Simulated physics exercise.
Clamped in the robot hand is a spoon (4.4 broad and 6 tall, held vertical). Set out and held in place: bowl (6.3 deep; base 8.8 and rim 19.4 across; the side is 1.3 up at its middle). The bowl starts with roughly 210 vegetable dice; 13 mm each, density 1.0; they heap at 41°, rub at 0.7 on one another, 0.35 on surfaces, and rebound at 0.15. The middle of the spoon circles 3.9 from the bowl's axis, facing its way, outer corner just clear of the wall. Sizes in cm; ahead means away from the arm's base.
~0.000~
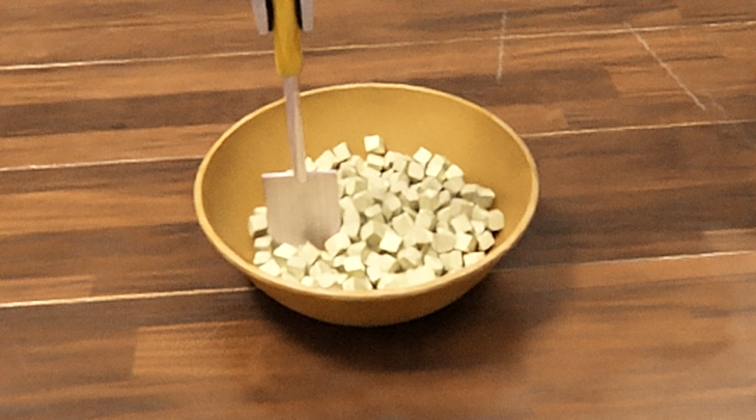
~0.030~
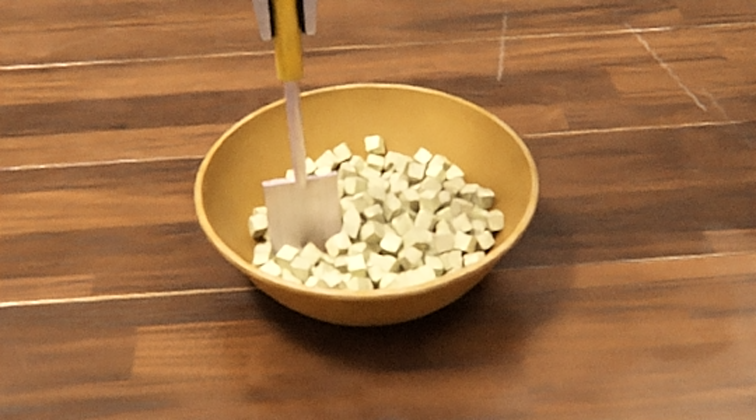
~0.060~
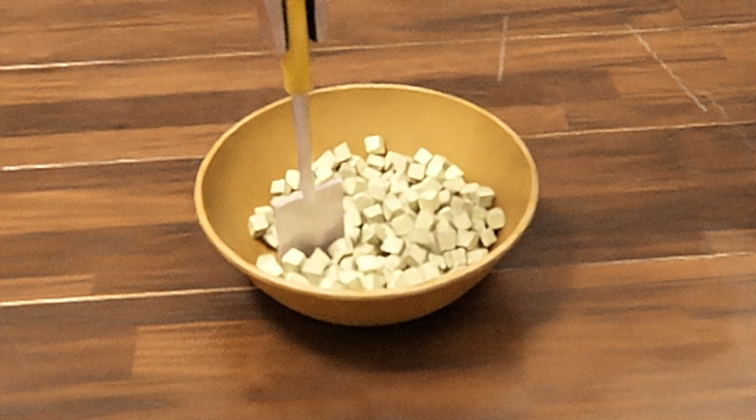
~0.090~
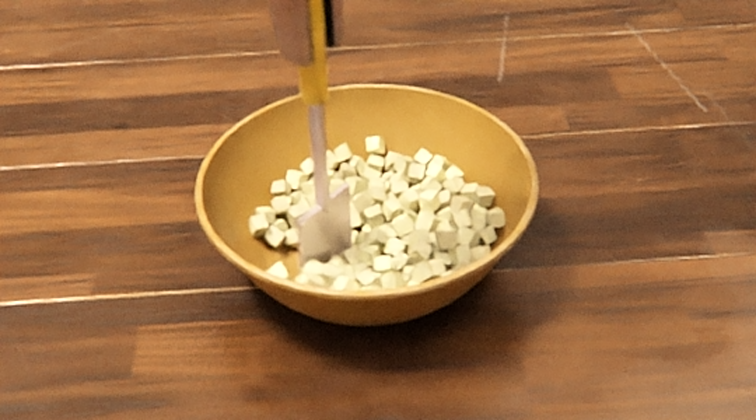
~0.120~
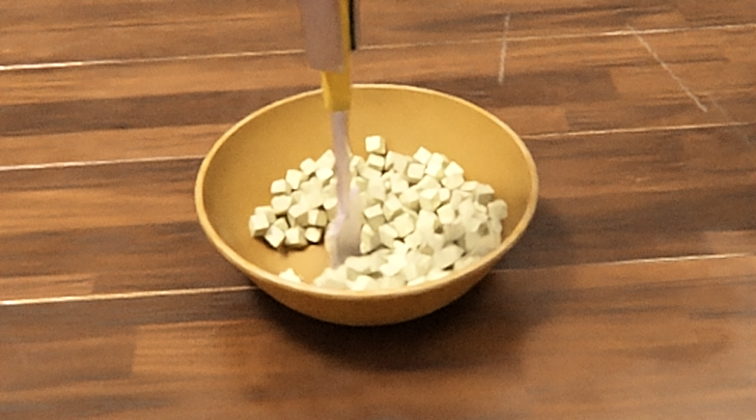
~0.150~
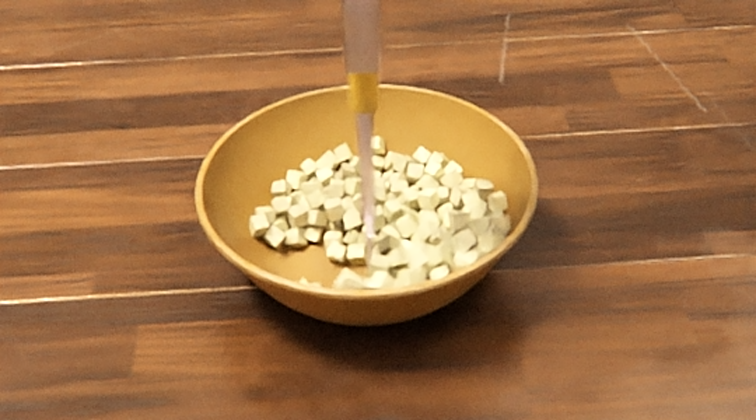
On a wooden floor, a robot-held metal spatula sweeping through pale cubes in a yellow bowl, moving rightward and turning edge-on.
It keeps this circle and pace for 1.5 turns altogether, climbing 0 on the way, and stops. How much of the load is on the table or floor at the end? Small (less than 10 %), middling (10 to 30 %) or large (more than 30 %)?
Answer: Middling; 10 to 30 % of the vegetable dice finish on the table or floor.
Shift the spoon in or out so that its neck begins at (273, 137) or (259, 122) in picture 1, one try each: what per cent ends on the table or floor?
About 35 and 20 per cent.
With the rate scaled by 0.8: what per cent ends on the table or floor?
Some 15 per cent.
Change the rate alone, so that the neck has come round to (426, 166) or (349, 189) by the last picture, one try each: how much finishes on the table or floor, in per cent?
Some 45 and 15 per cent.
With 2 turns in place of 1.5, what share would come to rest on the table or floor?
It would be near 20 per cent.
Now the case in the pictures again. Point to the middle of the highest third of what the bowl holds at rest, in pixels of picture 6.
At about (447, 173).
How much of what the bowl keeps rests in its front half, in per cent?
Some 40 per cent.
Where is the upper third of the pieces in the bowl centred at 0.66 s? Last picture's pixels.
Near (392, 271).
After 0.41 s, 264° round, highest piece 9 above the table; 192 in the bowl, 5 on the table or floor, 9 in flight or on the tool.
After 0.66 s, 79° round, highest piece 7 above the table; 179 in the bowl, 27 on the table or floor.
After 0.99 s, 180° round, highest piece 7 above the table; 169 in the bowl, 36 on the table or floor, 1 in flight or on the tool.
After 1.69 s, 180° round, highest piece 6 above the table; 169 in the bowl, 37 on the table or floor.
At rest, 169 in the bowl, 37 on the table or floor. That is 18 % on the table or floor.
